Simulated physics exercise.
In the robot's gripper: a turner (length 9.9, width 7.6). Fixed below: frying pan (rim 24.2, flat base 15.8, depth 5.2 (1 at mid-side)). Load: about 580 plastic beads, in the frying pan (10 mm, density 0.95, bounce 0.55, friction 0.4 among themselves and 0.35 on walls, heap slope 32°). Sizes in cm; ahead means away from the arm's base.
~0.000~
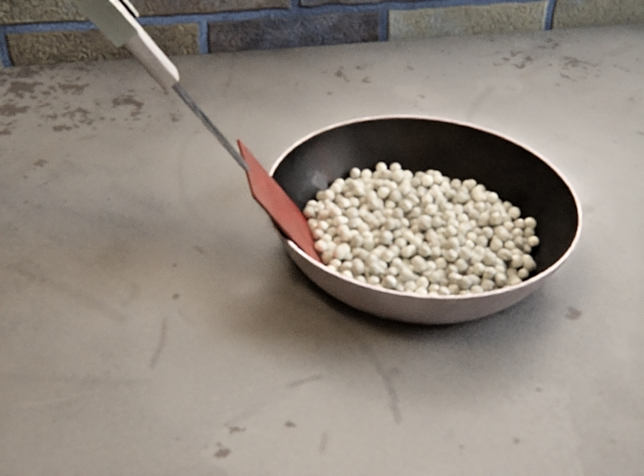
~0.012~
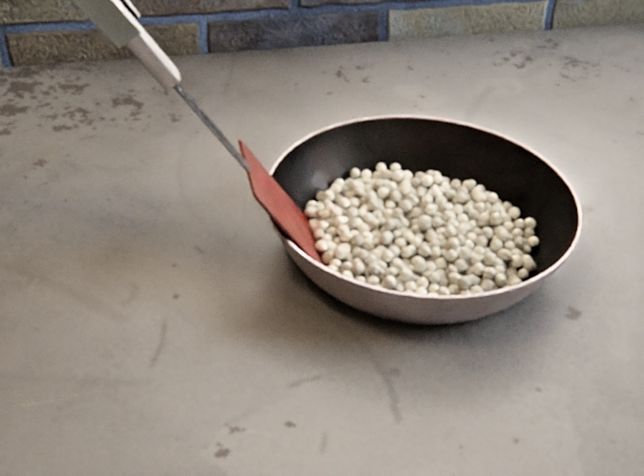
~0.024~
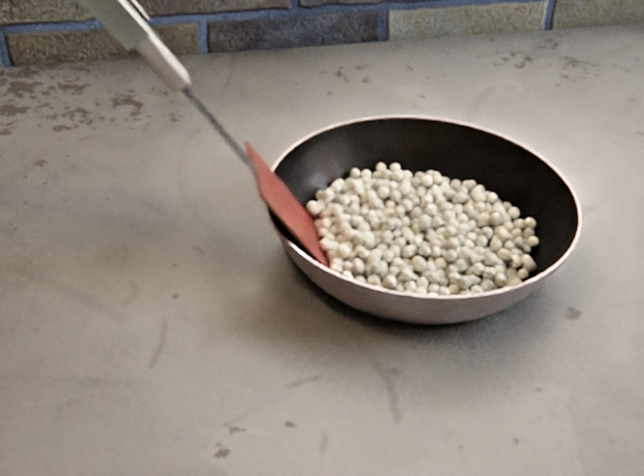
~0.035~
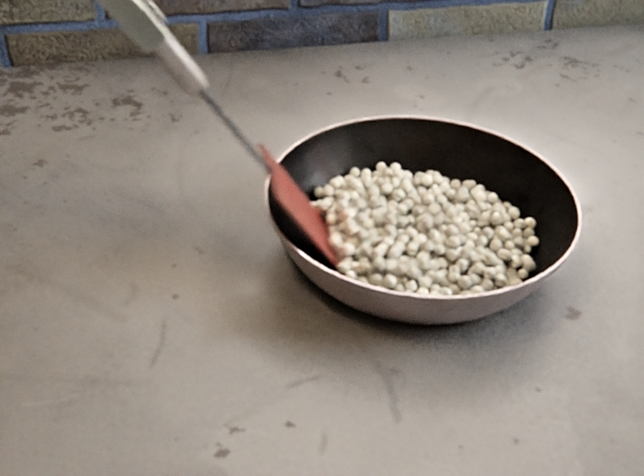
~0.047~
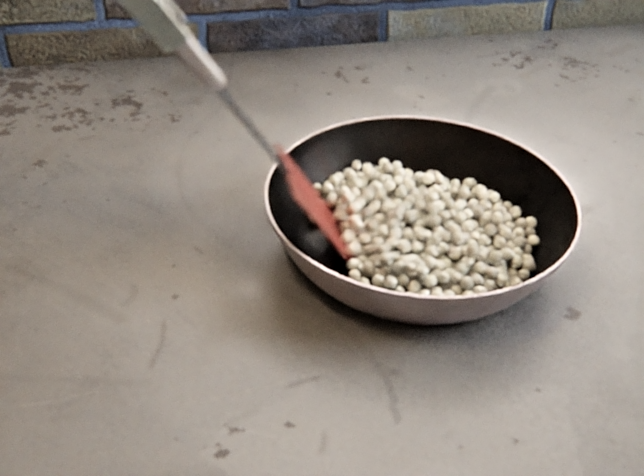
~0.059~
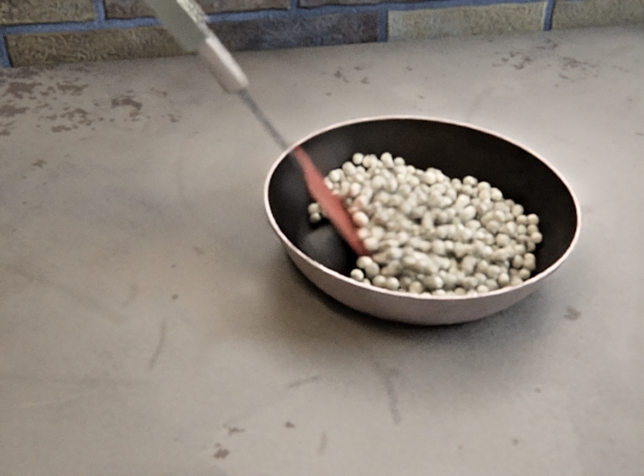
A red turner blade on a grey shaft with a pale handle, held from out of view at the upper left, rests still at first, then slides rightward through a dark-lined pan, pushing the near-left beads into the heap. The pan, pale outside and holding many small off-white beads, stays put right of centre. The fixed view looks down on a worn grey surface before a brick wall.
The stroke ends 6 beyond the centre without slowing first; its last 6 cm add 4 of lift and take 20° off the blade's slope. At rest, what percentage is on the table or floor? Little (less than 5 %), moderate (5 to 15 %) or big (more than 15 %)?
Share on the table or floor: Moderate (5 to 15 %).
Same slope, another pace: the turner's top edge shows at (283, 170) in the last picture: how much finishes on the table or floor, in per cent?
About 0 per cent.
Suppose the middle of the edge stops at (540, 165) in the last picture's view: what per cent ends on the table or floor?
About 25 per cent.
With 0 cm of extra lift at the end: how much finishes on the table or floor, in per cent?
Some 0 per cent.
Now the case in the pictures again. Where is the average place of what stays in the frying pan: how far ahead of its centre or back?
Some 3.5 cm ahead.
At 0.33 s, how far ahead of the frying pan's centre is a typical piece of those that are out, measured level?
About 22 cm.
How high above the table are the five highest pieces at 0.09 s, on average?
About 6 cm.
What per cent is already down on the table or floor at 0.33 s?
Roughly 8 per cent.
After 0.09 s, sloping 57°, highest piece 7 above the table; 582 in the frying pan.
After 0.12 s, sloping 50°, highest piece 8 above the table; 582 in the frying pan.
After 0.33 s, sloping 37°, highest piece 5 above the table; 531 in the frying pan, 49 on the table or floor, 2 on the blade or in flight.
After 1.38 s, sloping 37°, highest piece 4 above the table; 531 in the frying pan, 51 on the table or floor.
At rest, 531 in the frying pan, 51 on the table or floor. That is 9 % on the table or floor.
